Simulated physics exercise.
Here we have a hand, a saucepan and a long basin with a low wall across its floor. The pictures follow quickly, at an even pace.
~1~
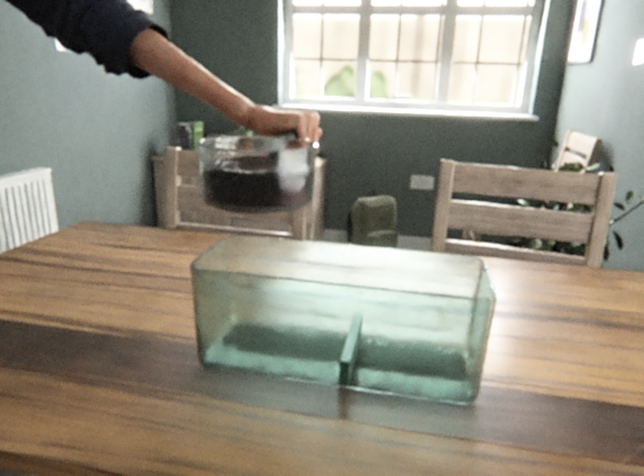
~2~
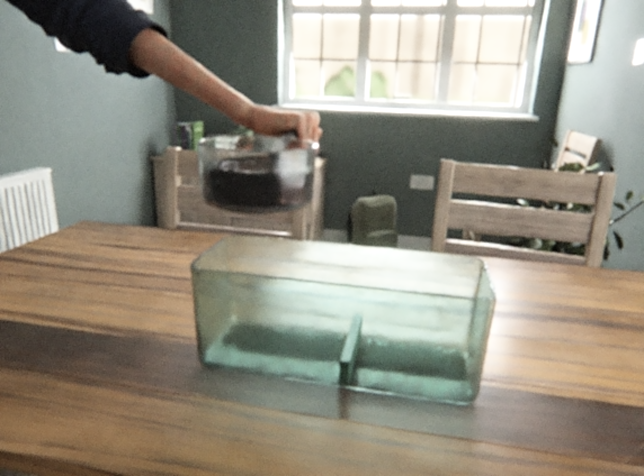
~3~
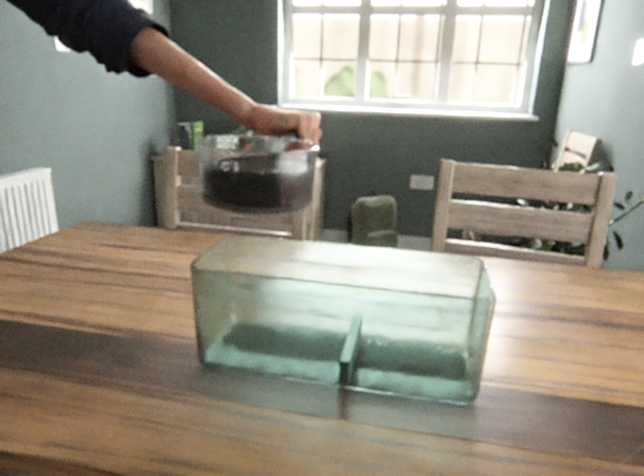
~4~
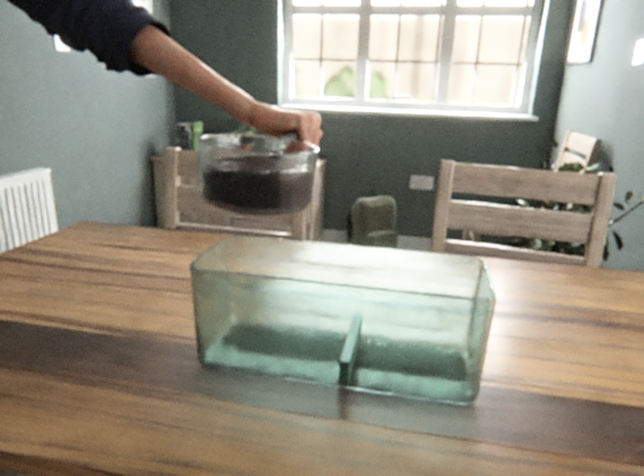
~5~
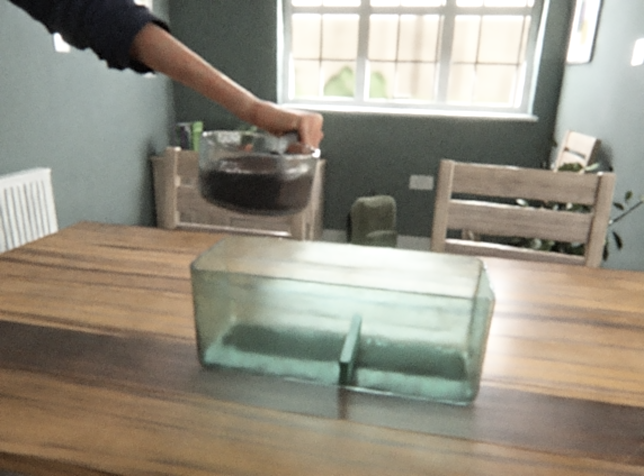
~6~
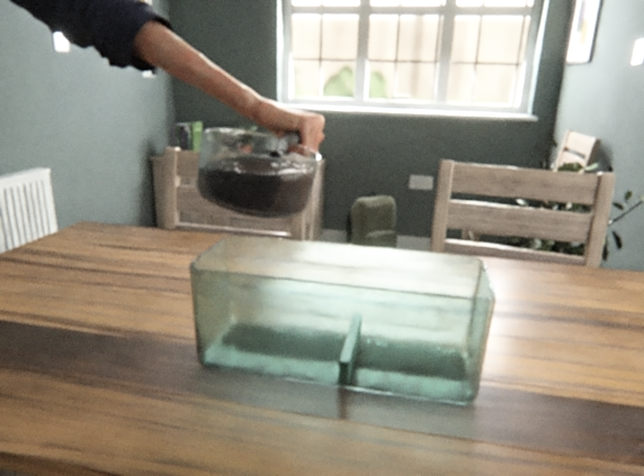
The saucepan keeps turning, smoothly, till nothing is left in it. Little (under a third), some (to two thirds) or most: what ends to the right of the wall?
It comes to between a third and two thirds.
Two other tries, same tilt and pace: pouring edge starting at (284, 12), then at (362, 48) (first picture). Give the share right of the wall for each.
The first gives 40 %, the second 90 %.
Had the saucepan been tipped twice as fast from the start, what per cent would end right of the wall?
Close to 30 per cent.
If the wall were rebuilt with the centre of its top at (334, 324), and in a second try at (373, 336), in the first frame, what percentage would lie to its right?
First some 70, then 10 per cent.
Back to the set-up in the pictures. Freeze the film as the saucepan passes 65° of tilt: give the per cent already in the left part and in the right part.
The left part 5 per cent, the right part 5.
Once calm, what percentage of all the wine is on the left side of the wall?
It comes to 50 per cent or so.
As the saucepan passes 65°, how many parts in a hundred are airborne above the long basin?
About 25 per cent.
A moment on, the tilt is 65° and 64 per cent is still to pour, 6 is left of the wall and 5 right of it.
Next, the tilt is 99° and 12 per cent is still to pour, 33 is left of the wall and 48 right of it.
Then the tilt is 105° and 0 per cent is still to pour, 50 is left of the wall and 48 right of it.
Later the tilt is 105° and 0 per cent is still to pour, 51 is left of the wall and 49 right of it.
At rest 51 per cent lies left of the wall, 49 right of it and 0 outside.
